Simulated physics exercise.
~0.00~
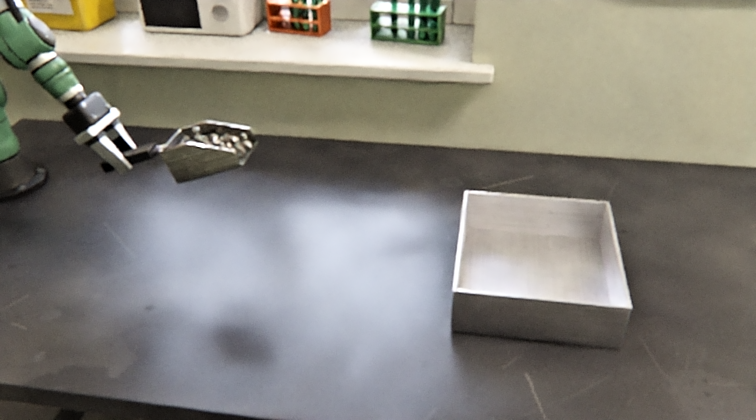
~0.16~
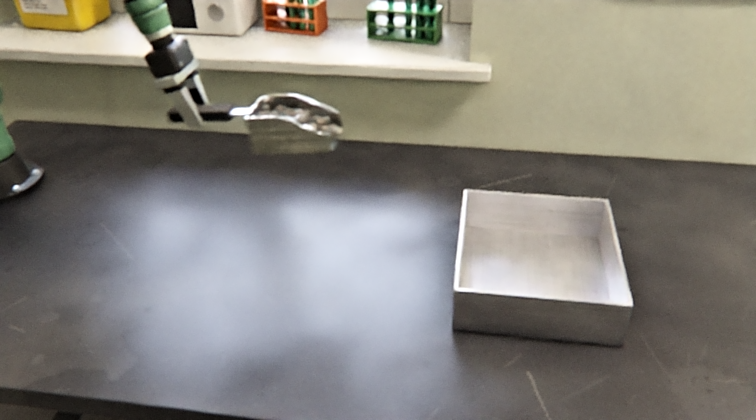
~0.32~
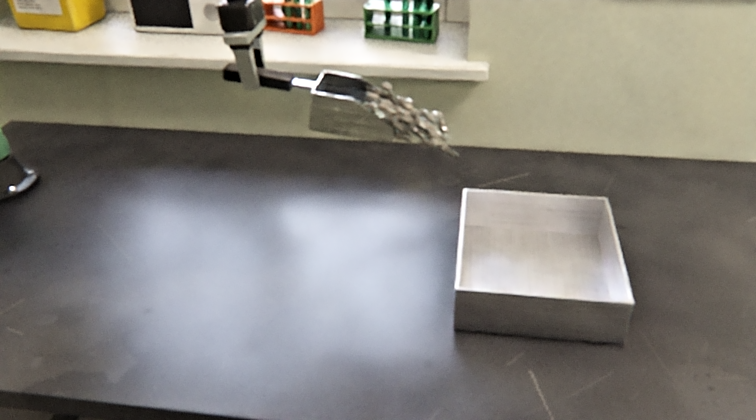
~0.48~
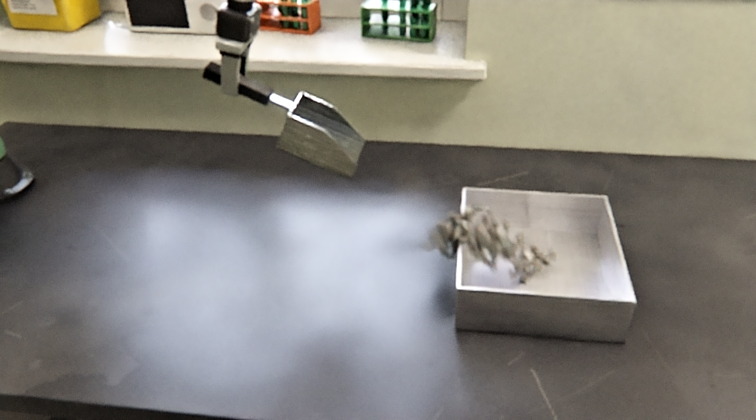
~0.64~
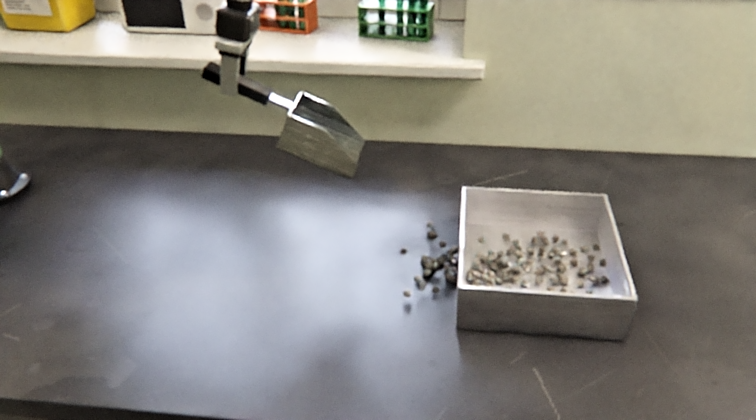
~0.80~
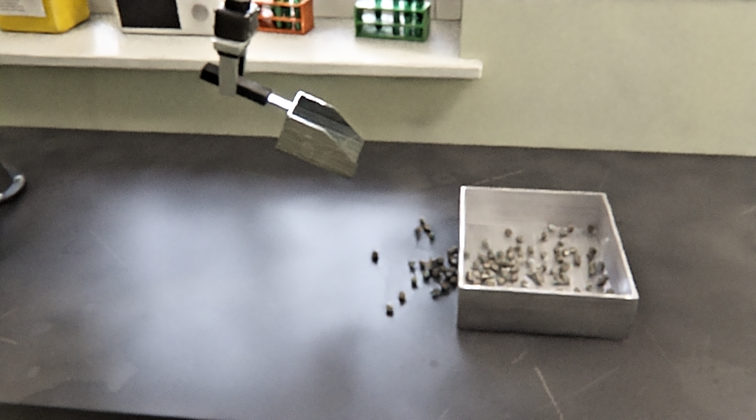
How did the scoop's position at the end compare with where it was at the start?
At the end the scoop was farther to the right, closer to the metal tray than it had been at the start.
